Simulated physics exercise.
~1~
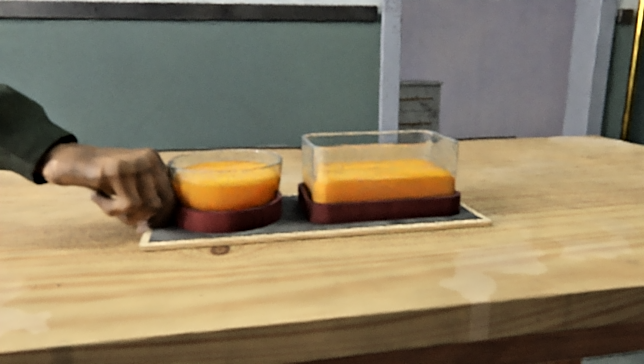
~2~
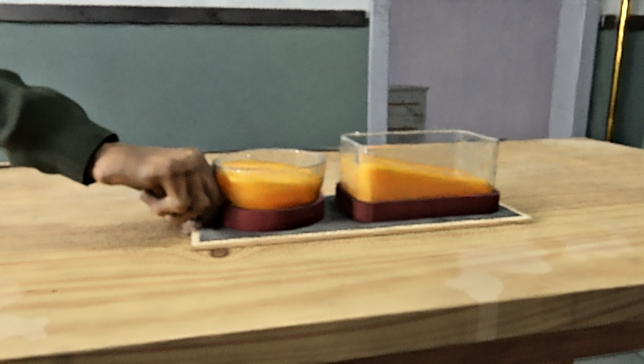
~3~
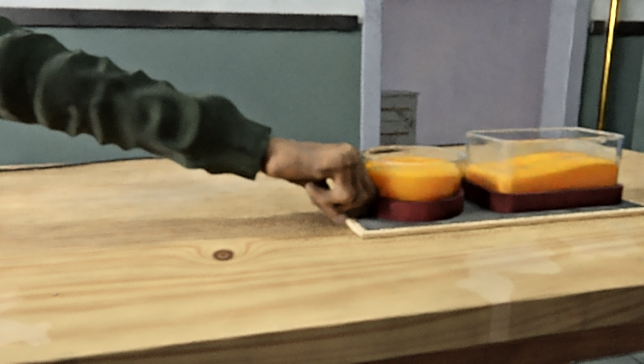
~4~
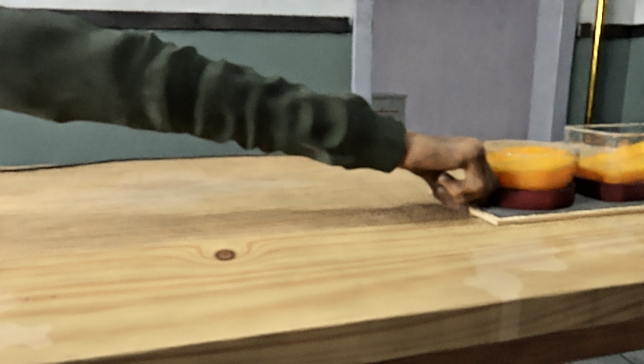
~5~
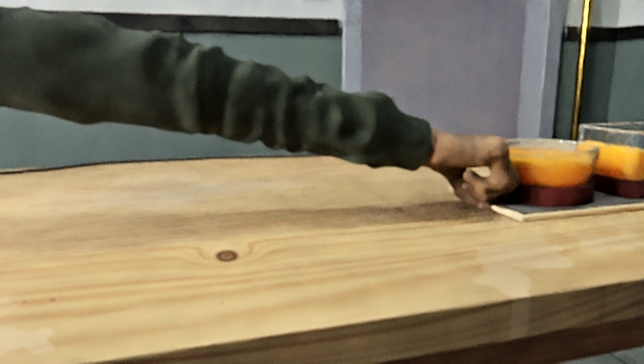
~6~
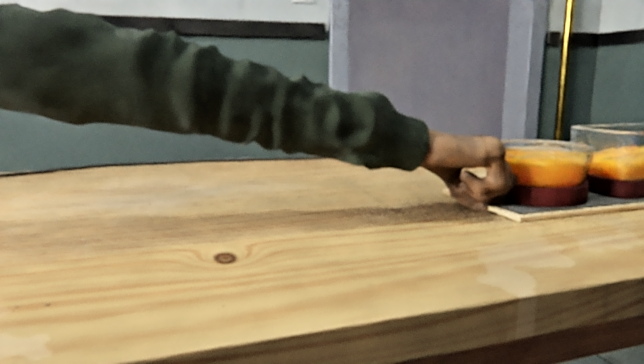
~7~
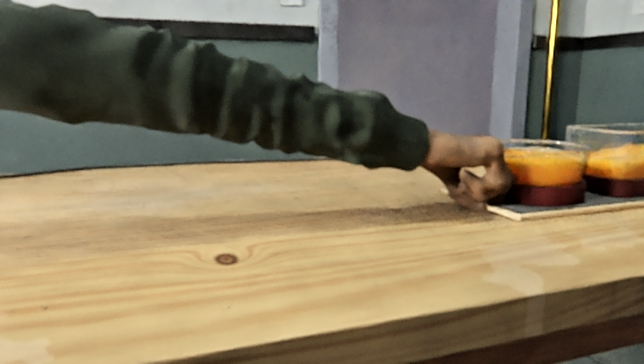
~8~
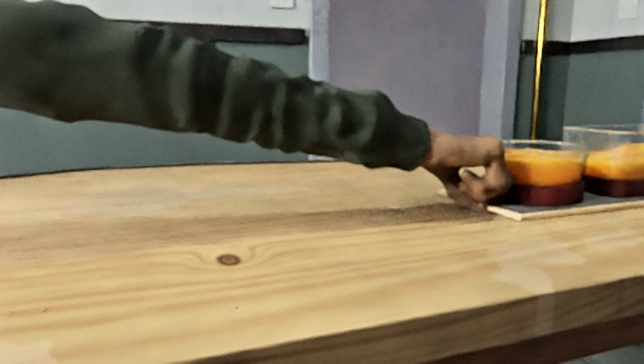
A hand in a dark green sleeve slid a tray holding a bowl and an oblong tub of orange juice to the right along a wooden table, the juice tilting as it went, then stopped near the right edge with the juice level again.
